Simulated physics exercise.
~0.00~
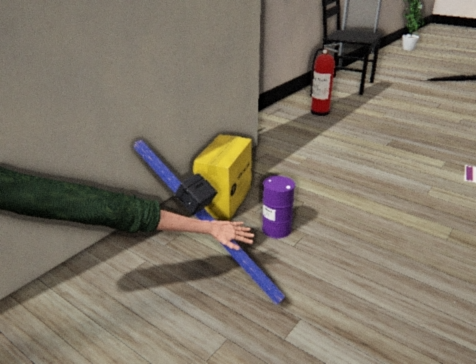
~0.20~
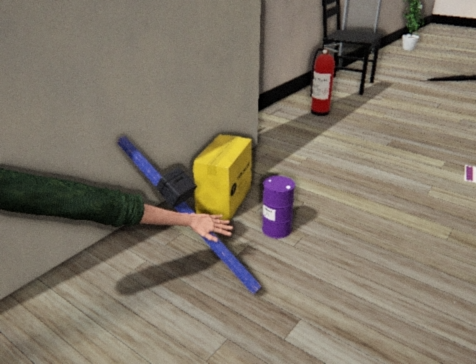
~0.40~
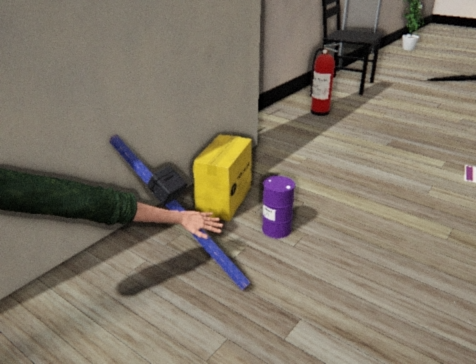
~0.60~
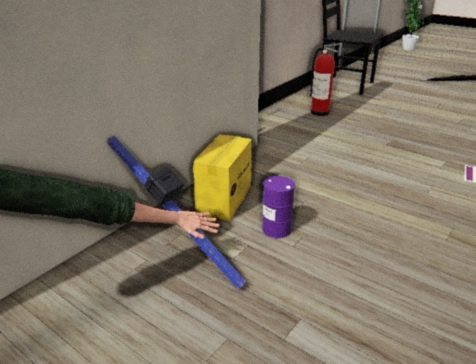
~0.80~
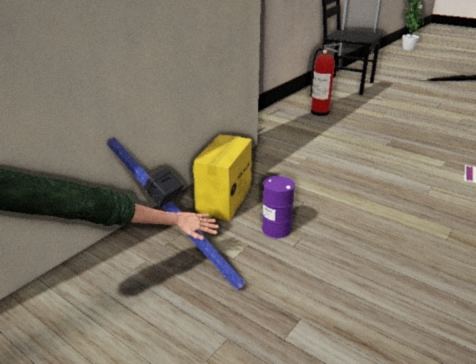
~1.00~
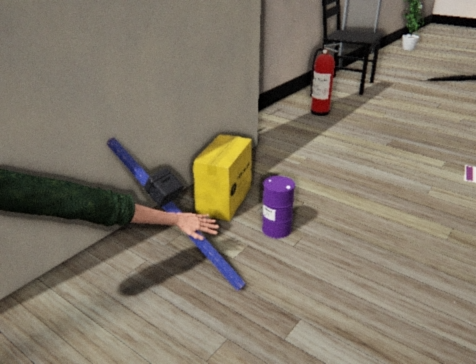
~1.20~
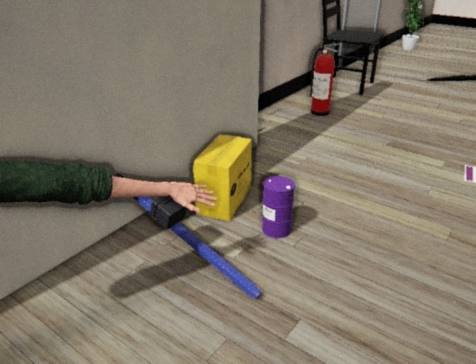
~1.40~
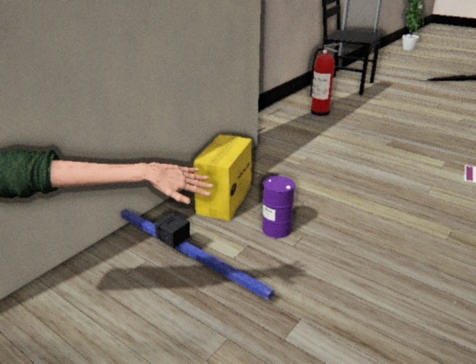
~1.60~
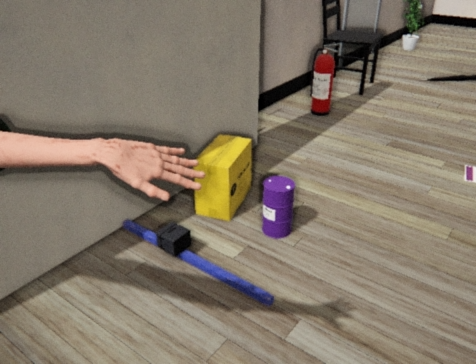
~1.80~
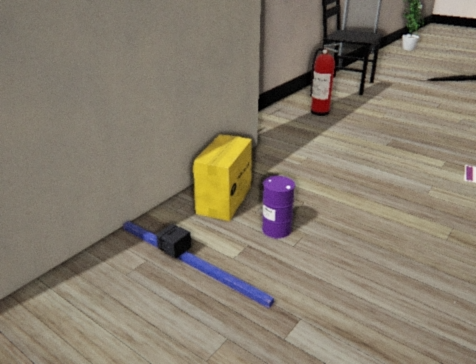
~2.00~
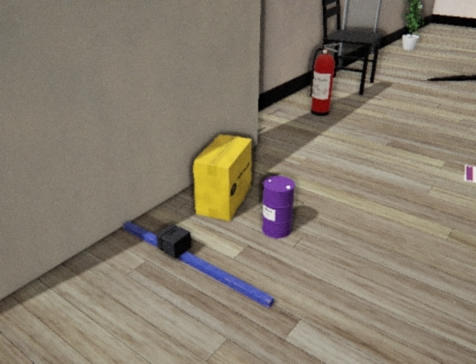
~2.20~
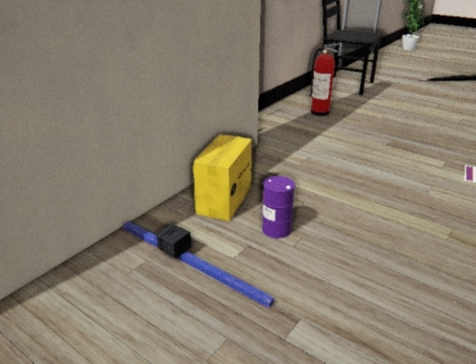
To begin with, a hand on an arm in a dark green sleeve holds a blue pole with a black block around it, tilted near a grey wall beside a yellow box and a purple canister. The hand shifts the pole a little to the left and then keeps it there, still leaning. Next the hand lets go and draws back toward the left, and the pole slides down to the floor. The arm leaves the view. The pole ends lying still on the wooden floor, its block still around it, while the box and canister stand where they were.
